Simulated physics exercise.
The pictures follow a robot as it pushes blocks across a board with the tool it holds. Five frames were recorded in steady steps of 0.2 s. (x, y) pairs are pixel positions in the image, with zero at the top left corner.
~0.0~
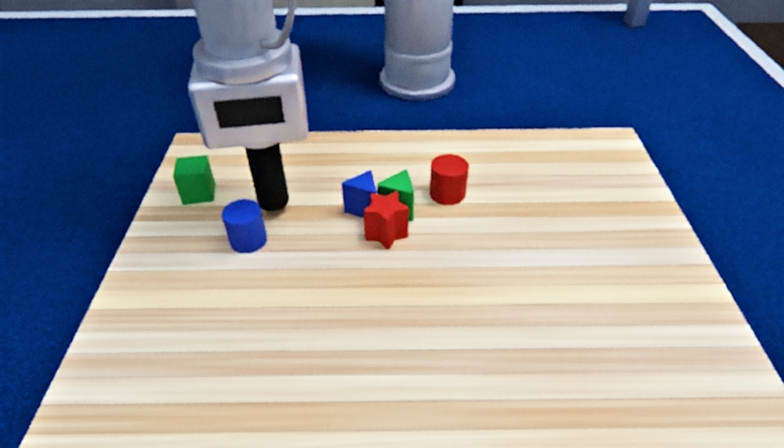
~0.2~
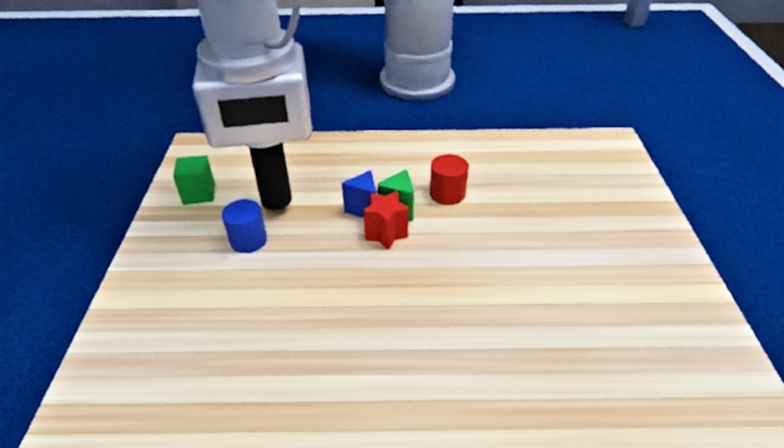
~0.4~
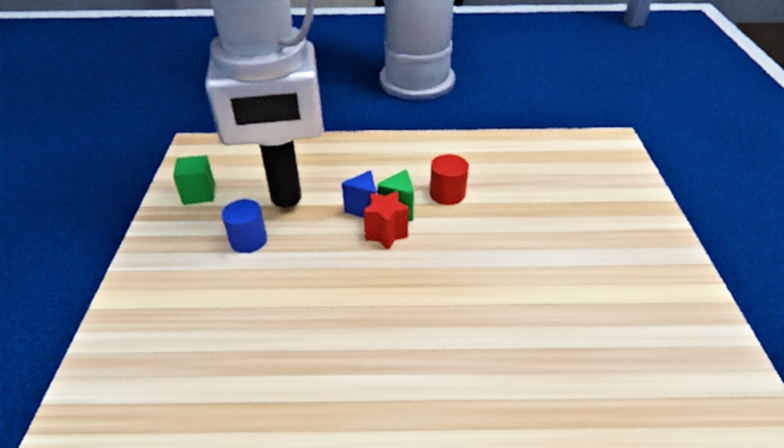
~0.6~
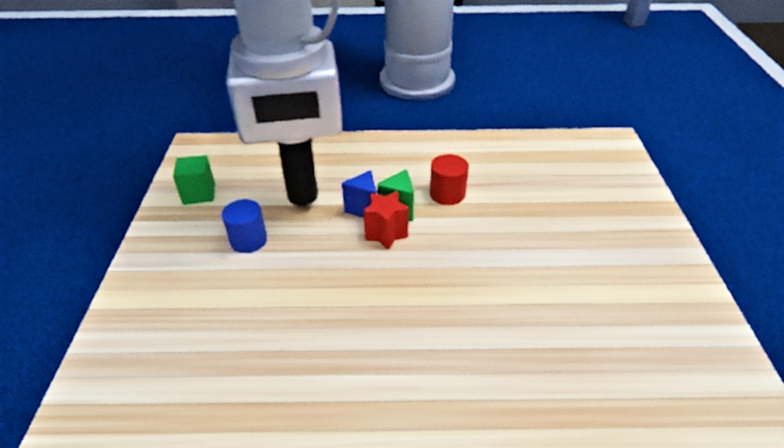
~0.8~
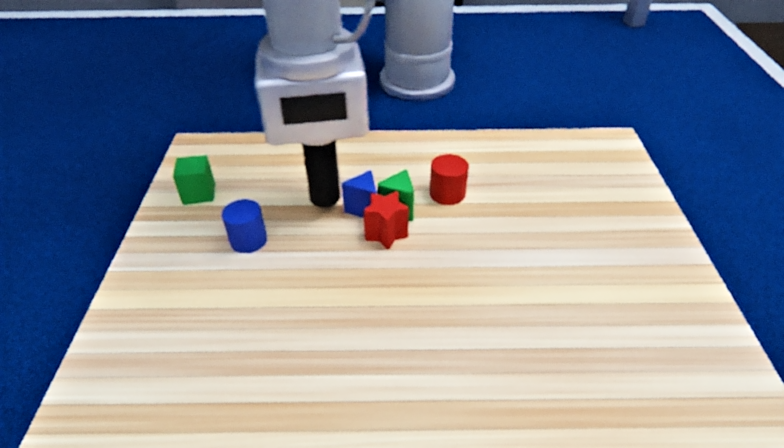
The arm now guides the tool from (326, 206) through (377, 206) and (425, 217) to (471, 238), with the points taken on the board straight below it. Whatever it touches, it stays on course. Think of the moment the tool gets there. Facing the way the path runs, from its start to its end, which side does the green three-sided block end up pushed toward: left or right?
Over to the left.
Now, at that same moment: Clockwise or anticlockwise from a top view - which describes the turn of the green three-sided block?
Overhead view: Anti-clockwise.
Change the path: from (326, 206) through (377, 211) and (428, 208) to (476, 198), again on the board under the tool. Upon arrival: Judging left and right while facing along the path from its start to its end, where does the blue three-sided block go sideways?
Towards the right-hand side.
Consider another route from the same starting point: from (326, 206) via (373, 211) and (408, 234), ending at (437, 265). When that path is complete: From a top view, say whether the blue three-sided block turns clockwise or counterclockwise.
It makes a counterclockwise turn.
The first path, step by step. One third of the way, tool at (378, 198); blue three-sided block at (395, 191); red star block at (393, 212), turned 25° clockwise; green three-sided block at (422, 180), turned 40° anticlockwise.
Two thirds of the way, tool at (427, 209); blue three-sided block at (427, 207), turned 45° clockwise; red star block at (393, 215), turned 40° clockwise; green three-sided block at (457, 185), turned 65° anticlockwise.
At the end, tool at (472, 229); blue three-sided block at (431, 212), turned 70° clockwise; red star block at (393, 215), turned 40° clockwise; green three-sided block at (479, 186), turned 100° anticlockwise; red circle not moved.
